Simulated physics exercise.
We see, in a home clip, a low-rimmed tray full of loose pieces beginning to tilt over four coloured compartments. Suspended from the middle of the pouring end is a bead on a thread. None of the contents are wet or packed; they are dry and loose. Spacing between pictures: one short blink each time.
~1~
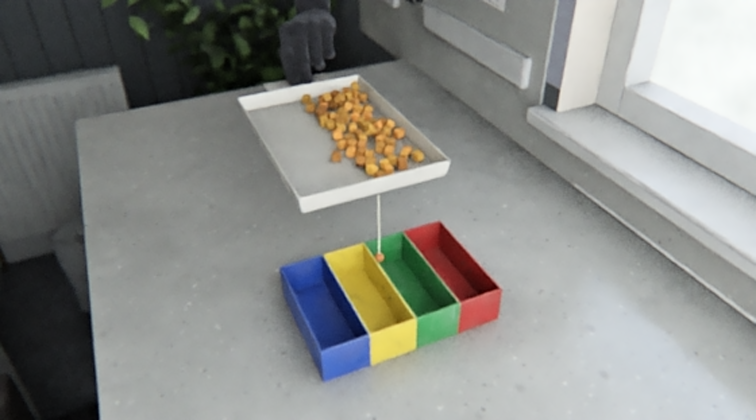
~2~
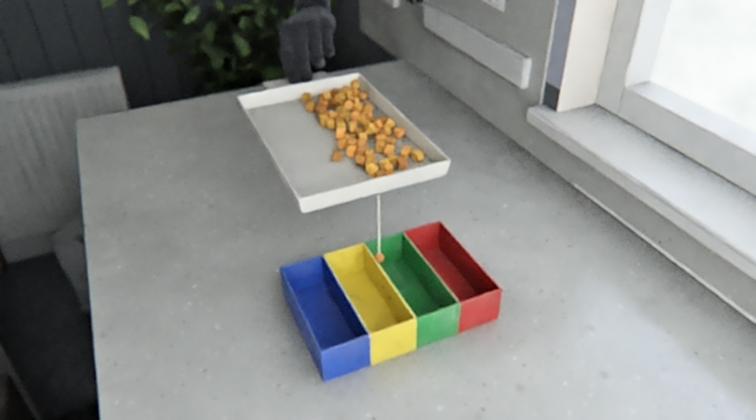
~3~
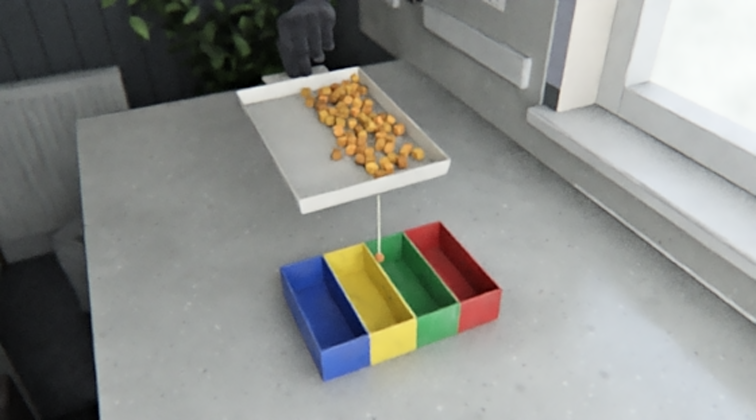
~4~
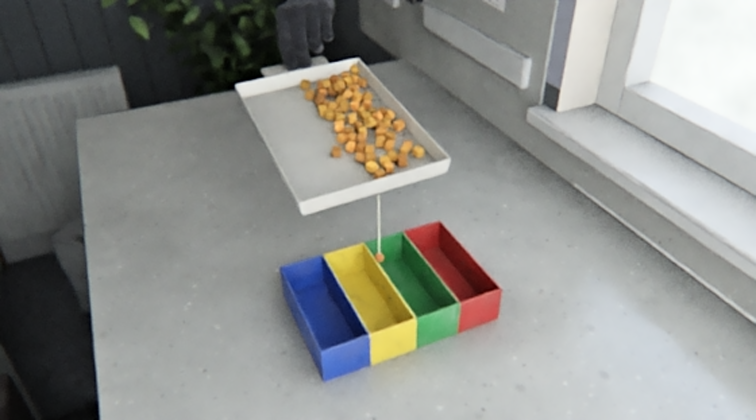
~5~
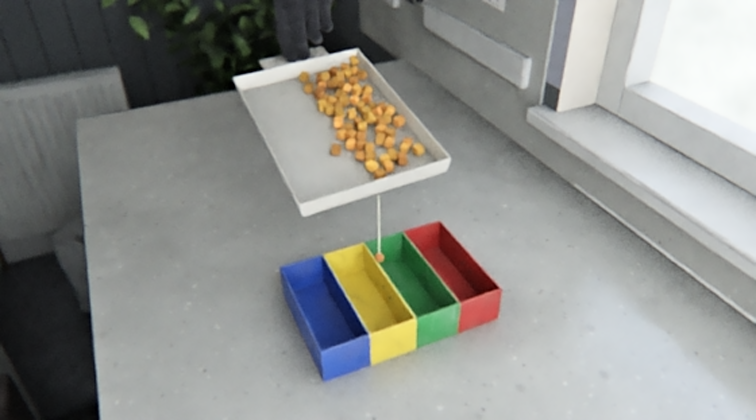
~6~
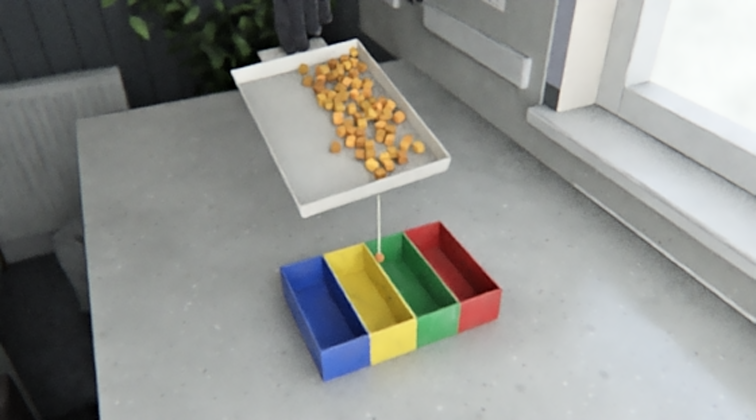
A dark-gloved hand at the far end of a white tray of croutons slowly raised that end, tilting the tray slightly toward the blue, yellow, green and red compartments while the croutons stayed bunched together.
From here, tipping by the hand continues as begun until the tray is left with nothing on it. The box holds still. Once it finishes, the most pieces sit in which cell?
In the blue cell.
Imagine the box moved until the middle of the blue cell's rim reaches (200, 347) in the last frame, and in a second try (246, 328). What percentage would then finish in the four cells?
About 90 and 100 per cent.
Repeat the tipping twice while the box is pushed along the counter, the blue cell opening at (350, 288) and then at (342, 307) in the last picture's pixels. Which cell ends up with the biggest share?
The first placement favours the blue cell, while the second favours blue.
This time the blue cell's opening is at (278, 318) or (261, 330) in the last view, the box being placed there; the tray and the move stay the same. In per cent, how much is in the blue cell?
Close to 10 in a hundred, then close to 0 in a hundred.
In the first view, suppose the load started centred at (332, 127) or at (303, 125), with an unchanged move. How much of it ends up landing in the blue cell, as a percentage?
Close to 50 and close to 60 per cent.
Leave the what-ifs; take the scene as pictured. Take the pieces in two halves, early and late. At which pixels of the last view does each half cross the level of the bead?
Roughly (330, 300) first, then roughly (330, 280).
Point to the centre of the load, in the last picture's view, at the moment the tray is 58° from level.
Somewhere about pixel (341, 190).
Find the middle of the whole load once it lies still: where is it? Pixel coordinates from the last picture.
Resting centre, last picture - approx. (336, 332).
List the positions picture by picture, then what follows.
Corners of the pouring end at (301, 196) and (446, 160), level; middle of the load at (366, 126), croutons; bead on its thread at (379, 257); blue cell at (346, 355); yellow cell at (393, 339); green cell at (438, 323); red cell at (480, 308), in the first frame.
Corners of the pouring end at (301, 197) and (446, 159), level; middle of the load at (366, 125), in the second frame.
Corners of the pouring end at (301, 198) and (447, 159), tipped barely, lowest at the left corner; middle of the load at (366, 122), in the third frame.
Corners of the pouring end at (301, 200) and (447, 158), tipped a little, lowest at the left corner; middle of the load at (366, 117), in the fourth frame.
Corners of the pouring end at (301, 202) and (447, 157), tipped a little, lowest at the left corner; middle of the load at (366, 112), in the fifth frame.
Corners of the pouring end at (301, 204) and (447, 157), tipped a little, lowest at the left corner; middle of the load at (366, 107); blue cell at (346, 355); yellow cell at (393, 339); green cell at (438, 323); red cell at (480, 308), in the sixth frame.
Soon, tray tipped steeply; most on the tray; a stray few in the blue cell; a stray few in the yellow cell; a small part falling or outside the box.
A while on, tray tipped right over; about two thirds on the tray; a small part in the blue cell; a stray few in the yellow cell; about a quarter falling or outside the box.
Towards the end, tray tipped past a quarter turn; about two thirds in the blue cell; about a quarter in the yellow cell; a stray few in the green cell; a small part falling or outside the box.
Finally, tray tipped past a quarter turn; about two thirds in the blue cell; about a quarter in the yellow cell; a stray few in the green cell; none in the red cell; a small part outside the box.
